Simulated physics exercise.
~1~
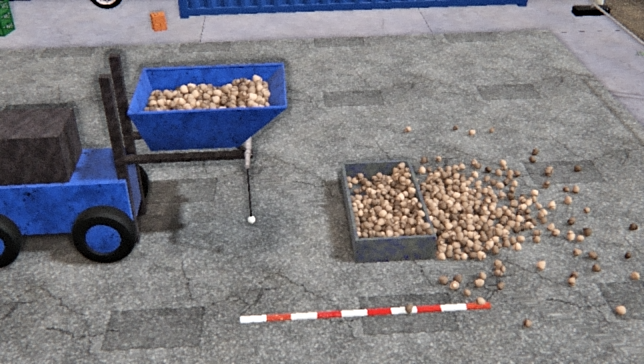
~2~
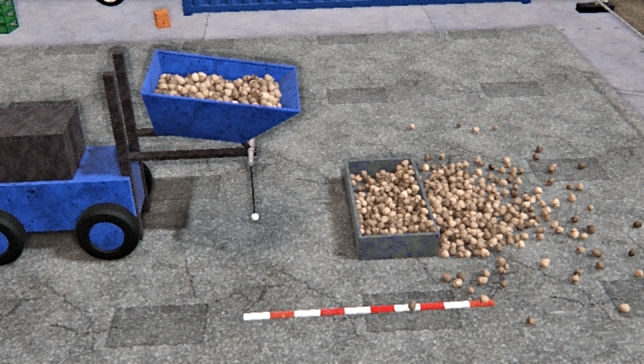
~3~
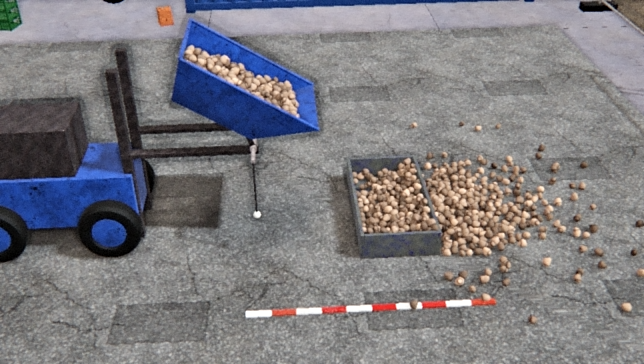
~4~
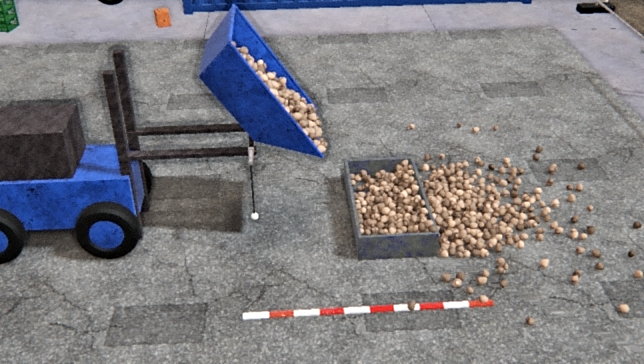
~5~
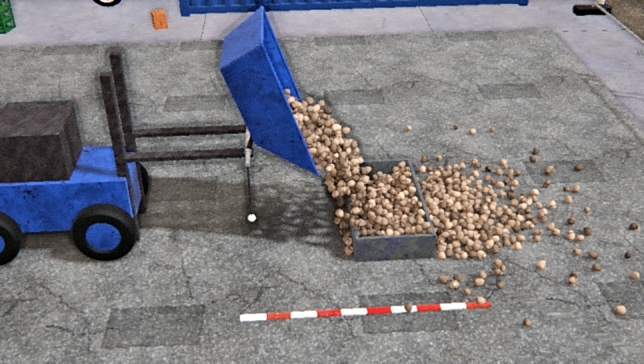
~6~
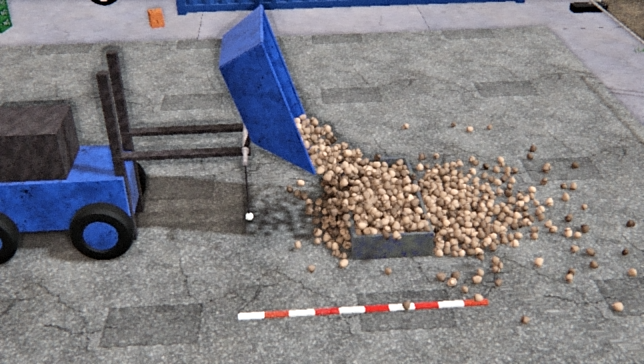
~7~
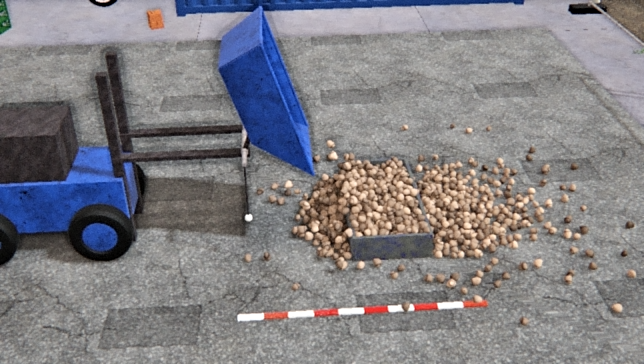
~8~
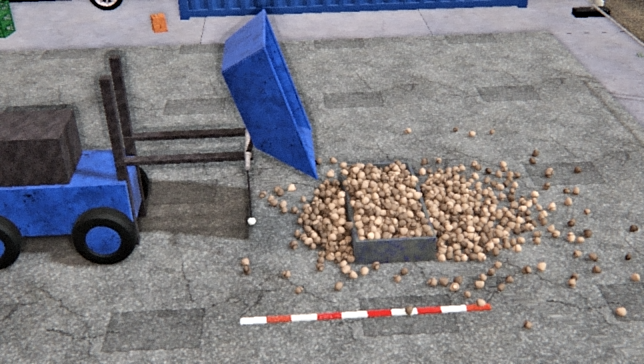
A blue skip on a fork truck tips right, pouring its cobbles over and around a grey bin.
